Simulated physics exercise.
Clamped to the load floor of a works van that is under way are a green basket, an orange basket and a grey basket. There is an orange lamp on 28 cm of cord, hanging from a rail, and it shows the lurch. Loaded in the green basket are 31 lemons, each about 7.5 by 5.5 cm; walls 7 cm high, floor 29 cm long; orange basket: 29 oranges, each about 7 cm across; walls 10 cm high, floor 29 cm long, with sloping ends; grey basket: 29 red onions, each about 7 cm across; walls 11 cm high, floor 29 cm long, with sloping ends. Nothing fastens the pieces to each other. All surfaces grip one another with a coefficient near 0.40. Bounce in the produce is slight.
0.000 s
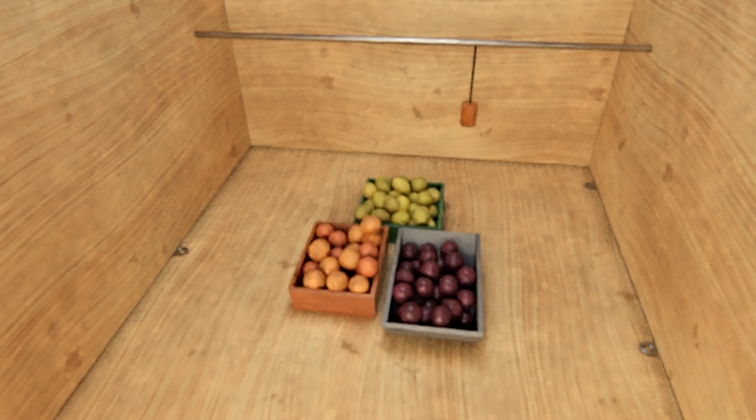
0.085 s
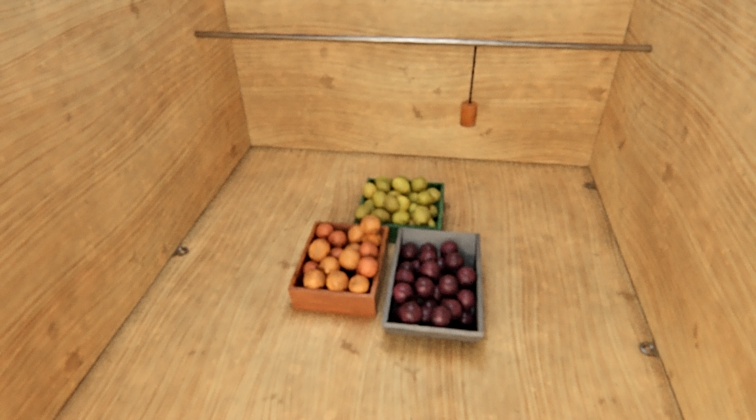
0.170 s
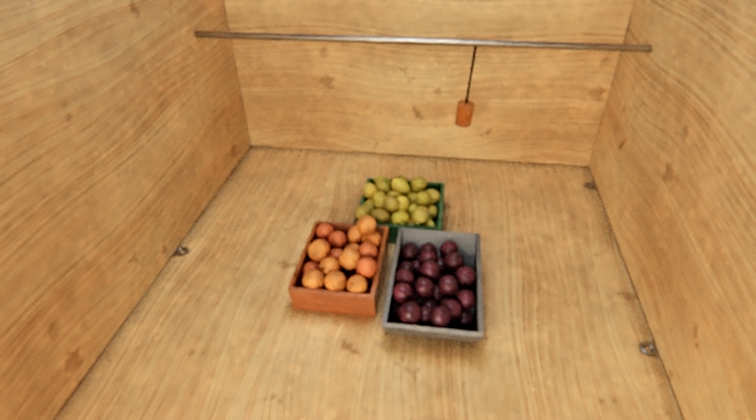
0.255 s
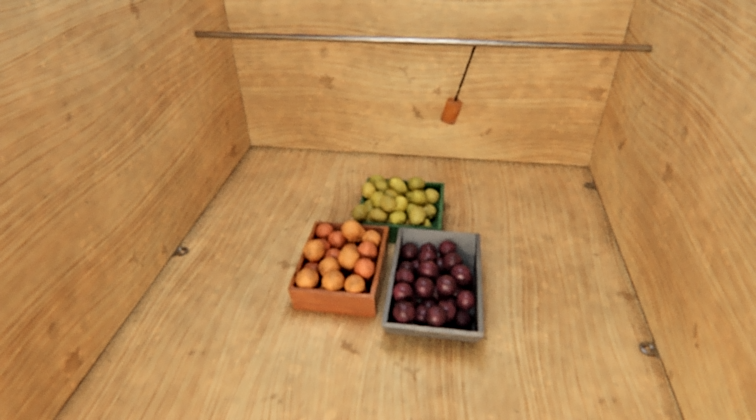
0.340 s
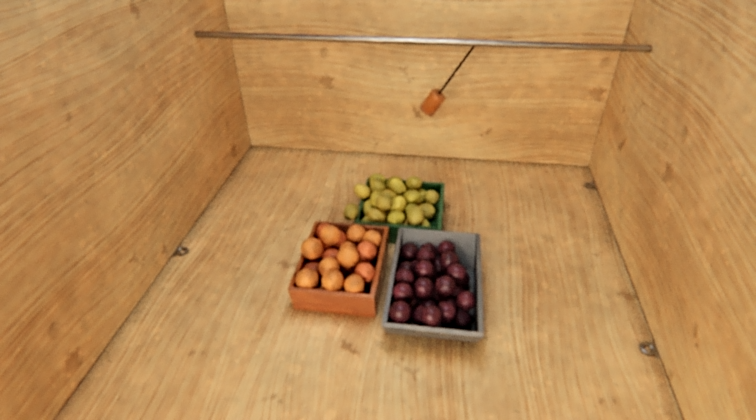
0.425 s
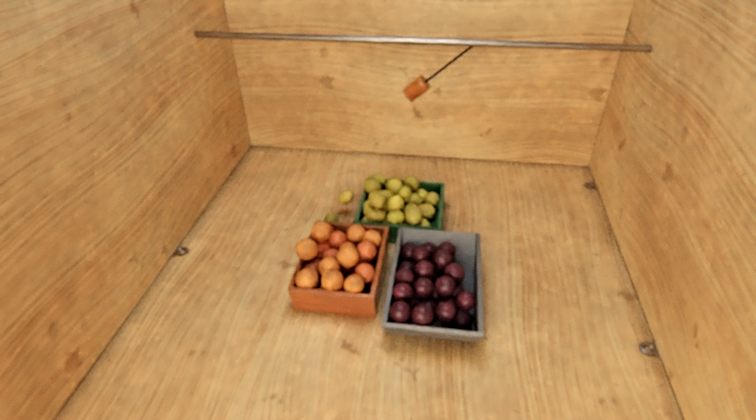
An orange lamp on a cord hangs from a rail across the back of a wood-lined van load space, seen from above and in front by a still camera. Below it sit an orange basket of orange fruit at left, a grey one of dark red onions at right and a green one of lemons behind. The lamp swings far left, the loads shift left, and two lemons leave the green basket.
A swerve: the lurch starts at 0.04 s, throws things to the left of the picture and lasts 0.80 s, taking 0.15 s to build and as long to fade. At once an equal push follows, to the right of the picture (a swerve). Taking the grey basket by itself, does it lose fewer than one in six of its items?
Yes, honestly, the spill misses the one-in-six mark.
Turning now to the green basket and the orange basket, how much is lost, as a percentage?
For the green basket it's 30 %, and for the orange basket it's 5 %.
After 0.72 s, the green basket is down by 5 of 31, the orange basket is down by 2 of 29 and the grey basket has all 29.
After 1.08 s, the green basket is down by 5 of 31, the orange basket is down by 2 of 29 and the grey basket has all 29.
After 1.59 s, the green basket is down by 9 of 31, the orange basket is down by 2 of 29 and the grey basket has all 29.
Outcome (at 2.24 s), the green basket is down by 10 of 31, the orange basket is down by 2 of 29 and the grey basket is down by 1 of 29. Asked share, 1 of 29, 3 per cent.
